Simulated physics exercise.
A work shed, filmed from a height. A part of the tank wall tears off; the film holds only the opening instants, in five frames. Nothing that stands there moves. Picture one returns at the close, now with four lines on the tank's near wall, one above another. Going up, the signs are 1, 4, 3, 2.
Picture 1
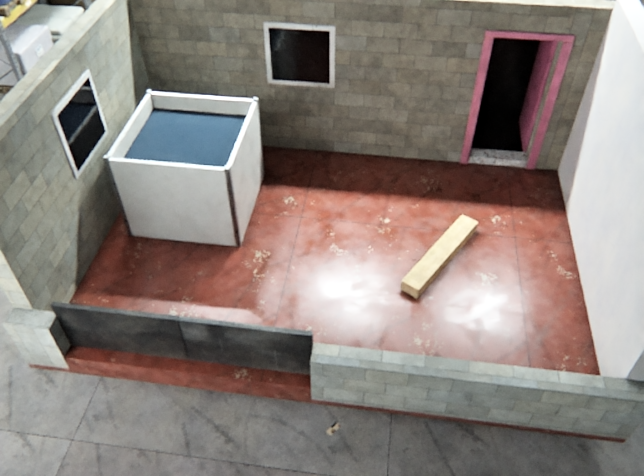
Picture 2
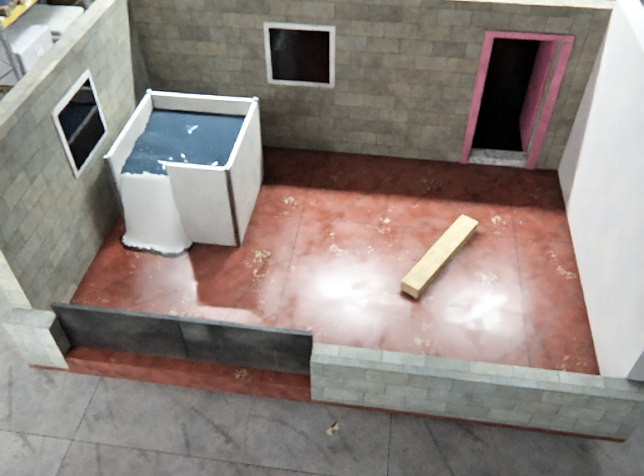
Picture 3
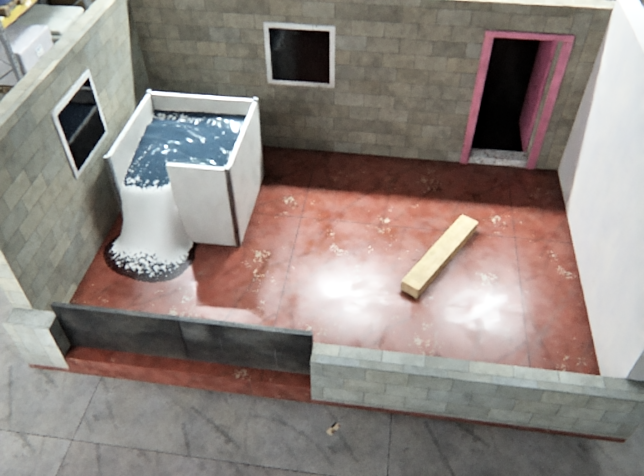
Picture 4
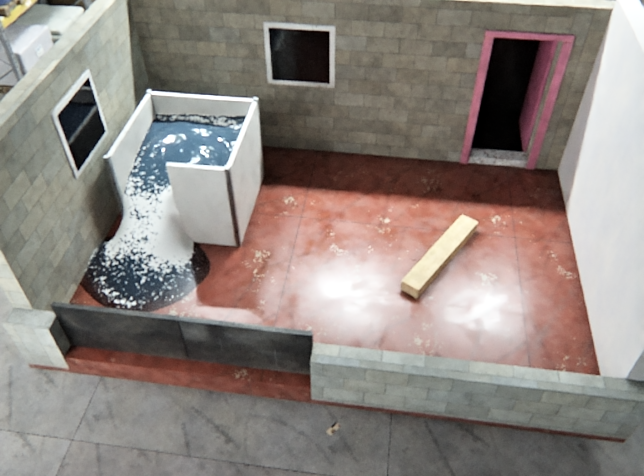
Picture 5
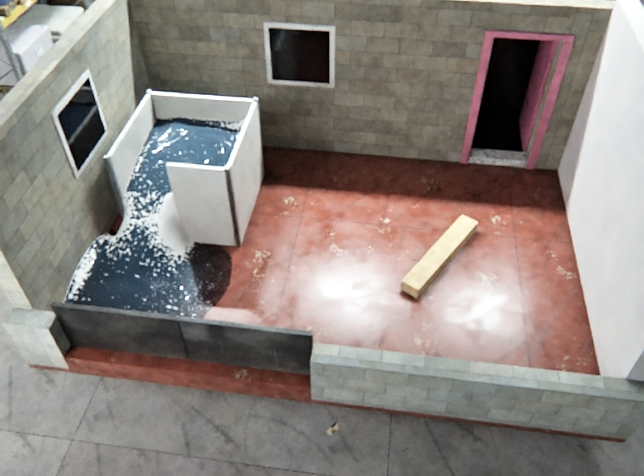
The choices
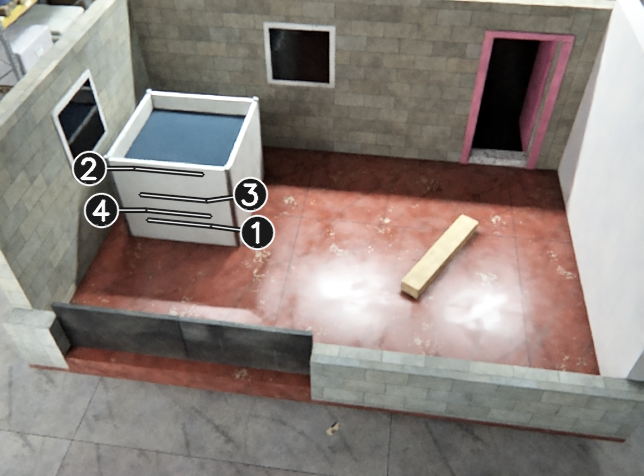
A white tank of blue water stood in a walled shed with a red floor; water poured from its front left side and spread across the floor along the dark gate, away from a wooden beam.
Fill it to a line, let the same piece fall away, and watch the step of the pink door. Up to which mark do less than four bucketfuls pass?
It is 3.
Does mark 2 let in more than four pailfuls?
Yes.
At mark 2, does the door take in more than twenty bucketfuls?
No, it does not.
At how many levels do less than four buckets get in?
Three of them.
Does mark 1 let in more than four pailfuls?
No, that is safe.
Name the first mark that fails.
2.
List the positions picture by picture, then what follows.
Water in the tank at rest, its middle at (188, 142); foot of the pink doorway at (497, 165); shut gate at (182, 324).
Water covers 1 % of the ground and shows as far out as (124, 237).
Water covers 3 % of the ground and shows as far out as (168, 275).
Water covers 7 % of the ground and shows as far out as (176, 290).
Water covers 12 % of the ground and shows as far out as (214, 291).
On the marked copy, 1 at (179, 223); 2 at (167, 171); 3 at (173, 197); 4 at (177, 213); from the bottom up 1, 4, 3, 2.
If 1 is chosen, nothing gets over.
If 2 is chosen, about 13 bucketfuls get in.
If 3 is chosen, a bucket or two gets in.
If 4 is chosen, nothing gets over.
